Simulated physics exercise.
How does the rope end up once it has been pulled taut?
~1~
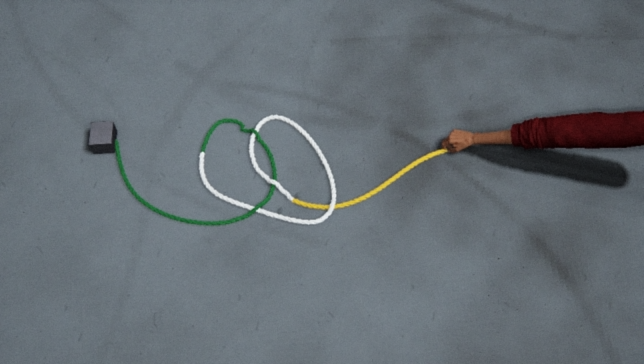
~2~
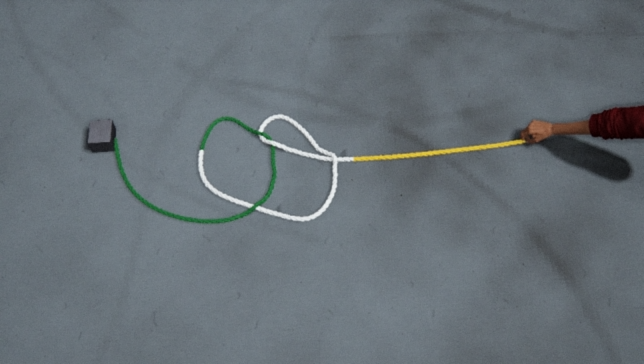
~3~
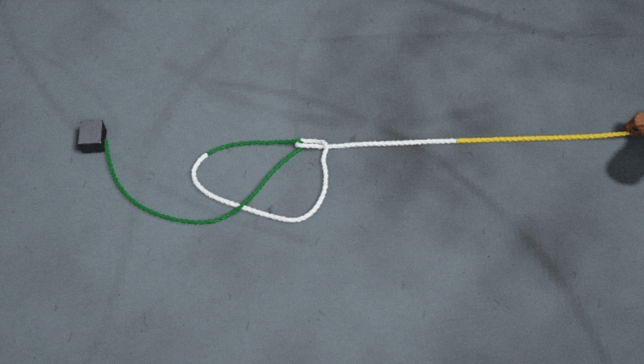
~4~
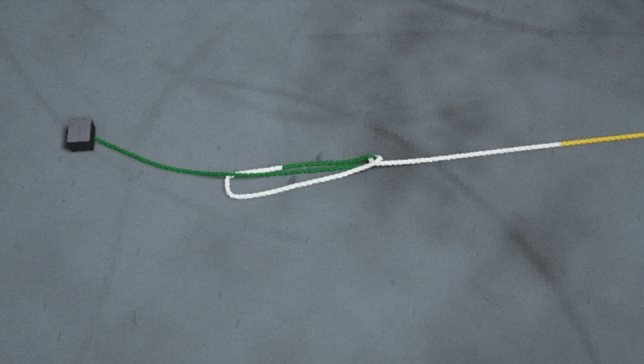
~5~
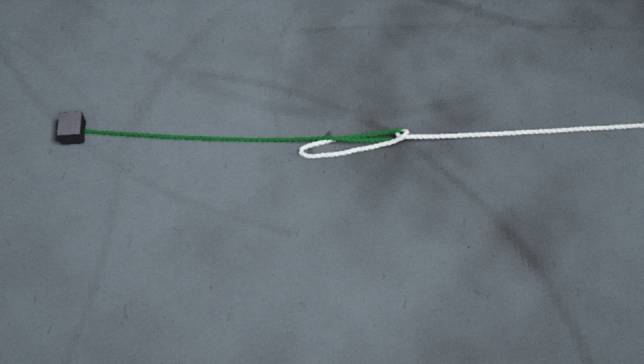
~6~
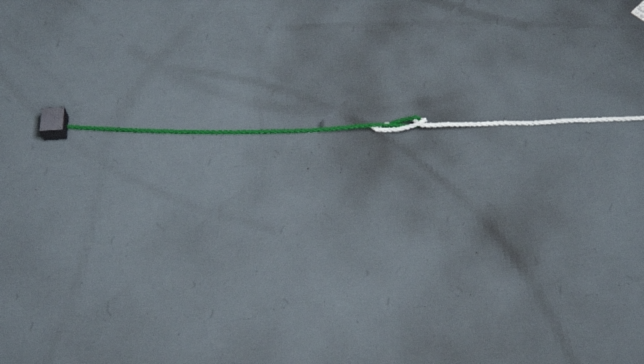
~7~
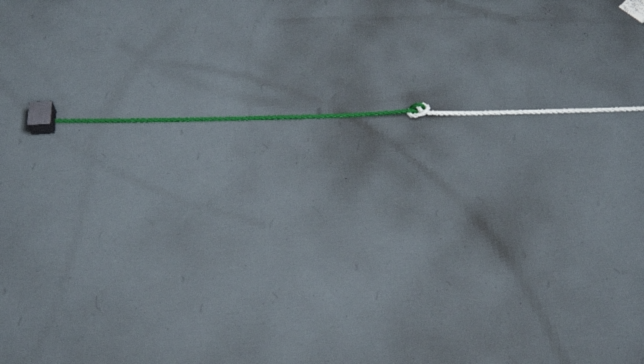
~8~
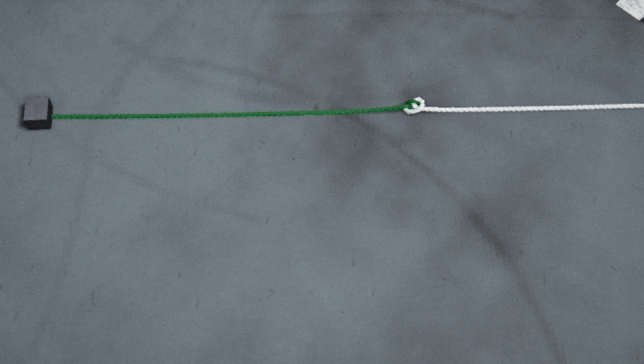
The rope ends up jammed in a small, tight knot where the green part meets the white part.
